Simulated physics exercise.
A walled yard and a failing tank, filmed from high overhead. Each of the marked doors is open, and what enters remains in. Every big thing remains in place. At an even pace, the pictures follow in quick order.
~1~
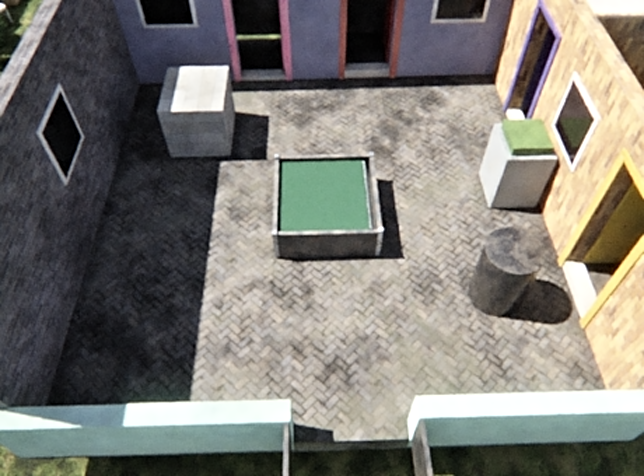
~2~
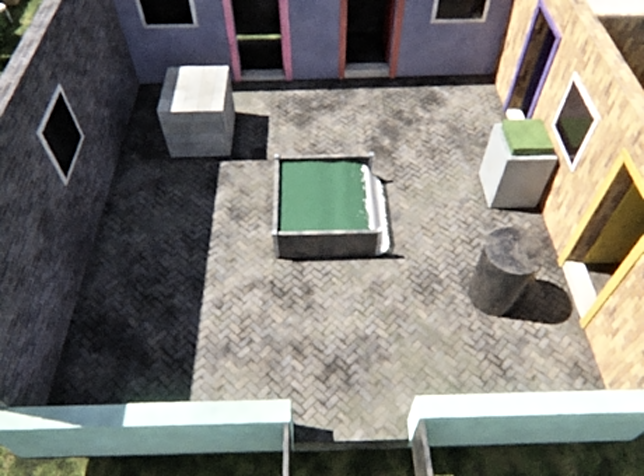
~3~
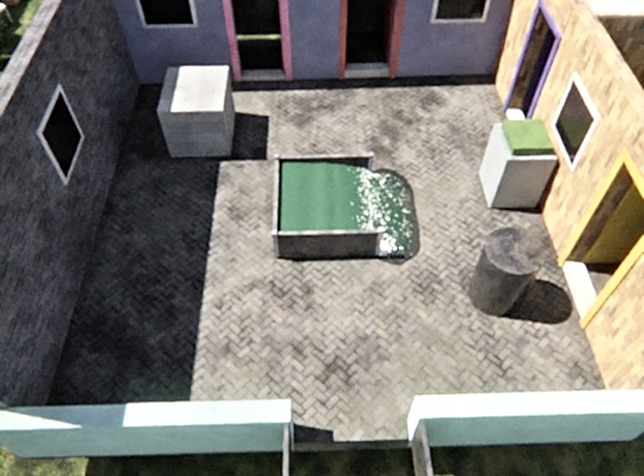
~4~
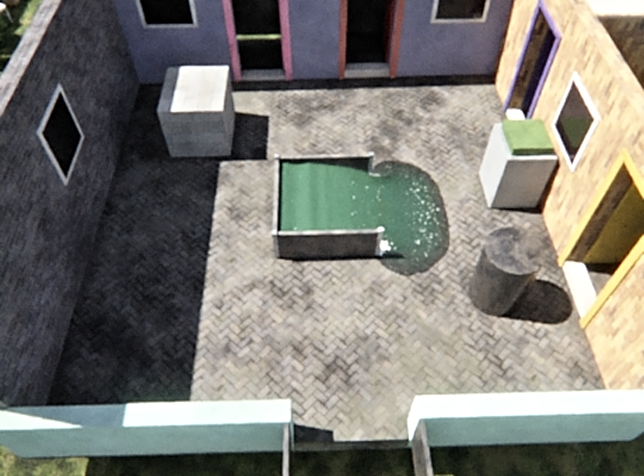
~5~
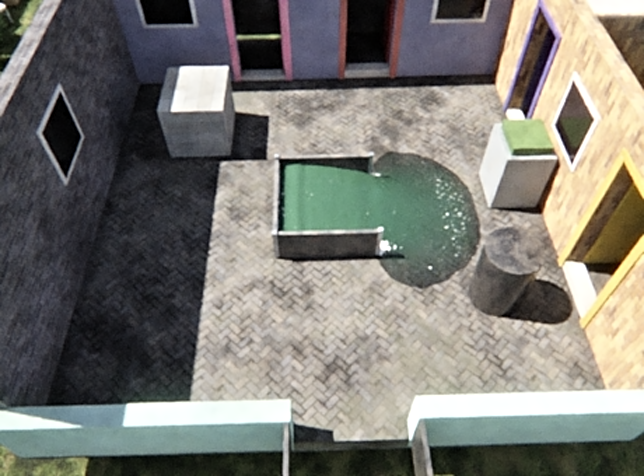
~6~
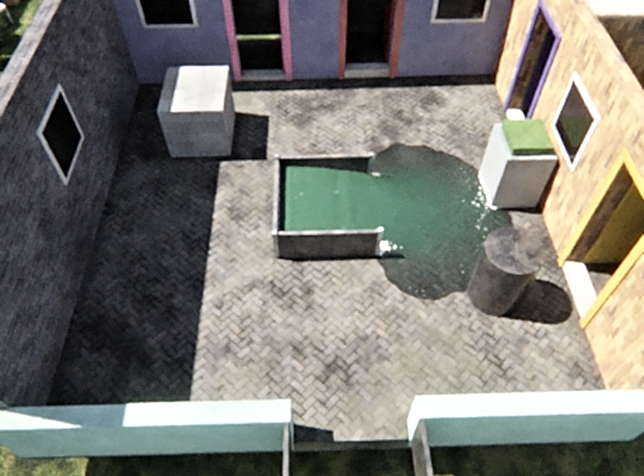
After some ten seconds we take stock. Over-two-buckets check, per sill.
Yellow door: Within two, red door: Within two, blue door: Within two, pink door: Within two.
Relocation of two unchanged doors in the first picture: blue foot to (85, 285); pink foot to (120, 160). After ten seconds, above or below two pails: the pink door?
Note: Pink misses the threshold.
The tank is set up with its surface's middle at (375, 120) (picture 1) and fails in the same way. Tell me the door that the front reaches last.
It's the pink one.
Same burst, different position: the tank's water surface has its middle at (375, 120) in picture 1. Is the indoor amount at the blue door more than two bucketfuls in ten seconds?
Blue: Exceeds the limit.
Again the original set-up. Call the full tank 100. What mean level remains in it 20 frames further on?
Roughly 16 percent.
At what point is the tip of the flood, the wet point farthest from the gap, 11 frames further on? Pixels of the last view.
The farthest wet spot is near (494, 81).
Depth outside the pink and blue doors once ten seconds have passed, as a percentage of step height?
Close to 30 per cent for the first one and close to 20 per cent for the second.
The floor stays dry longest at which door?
That would be the pink-painted one.
A moment on, water covers 15 % of the floor; the yellow door not reached, the red door not reached, the blue door not reached, the pink door not reached.
Next, water covers 25 % of the floor; the yellow door wet at the sill, nothing in, the red door not reached, the blue door wet at the sill, nothing in, the pink door not reached.
Then, water covers 30 % of the floor; the yellow door under two buckets in, the red door not reached, the blue door under two buckets in, the pink door not reached.
Later, water covers 55 % of the floor; the yellow door under two buckets in, the red door wet at the sill, nothing in, the blue door under two buckets in, the pink door wet at the sill, nothing in.
In the end, water covers 80 % of the floor; the yellow door under two buckets in, the red door wet at the sill, nothing in, the blue door under two buckets in, the pink door wet at the sill, nothing in.
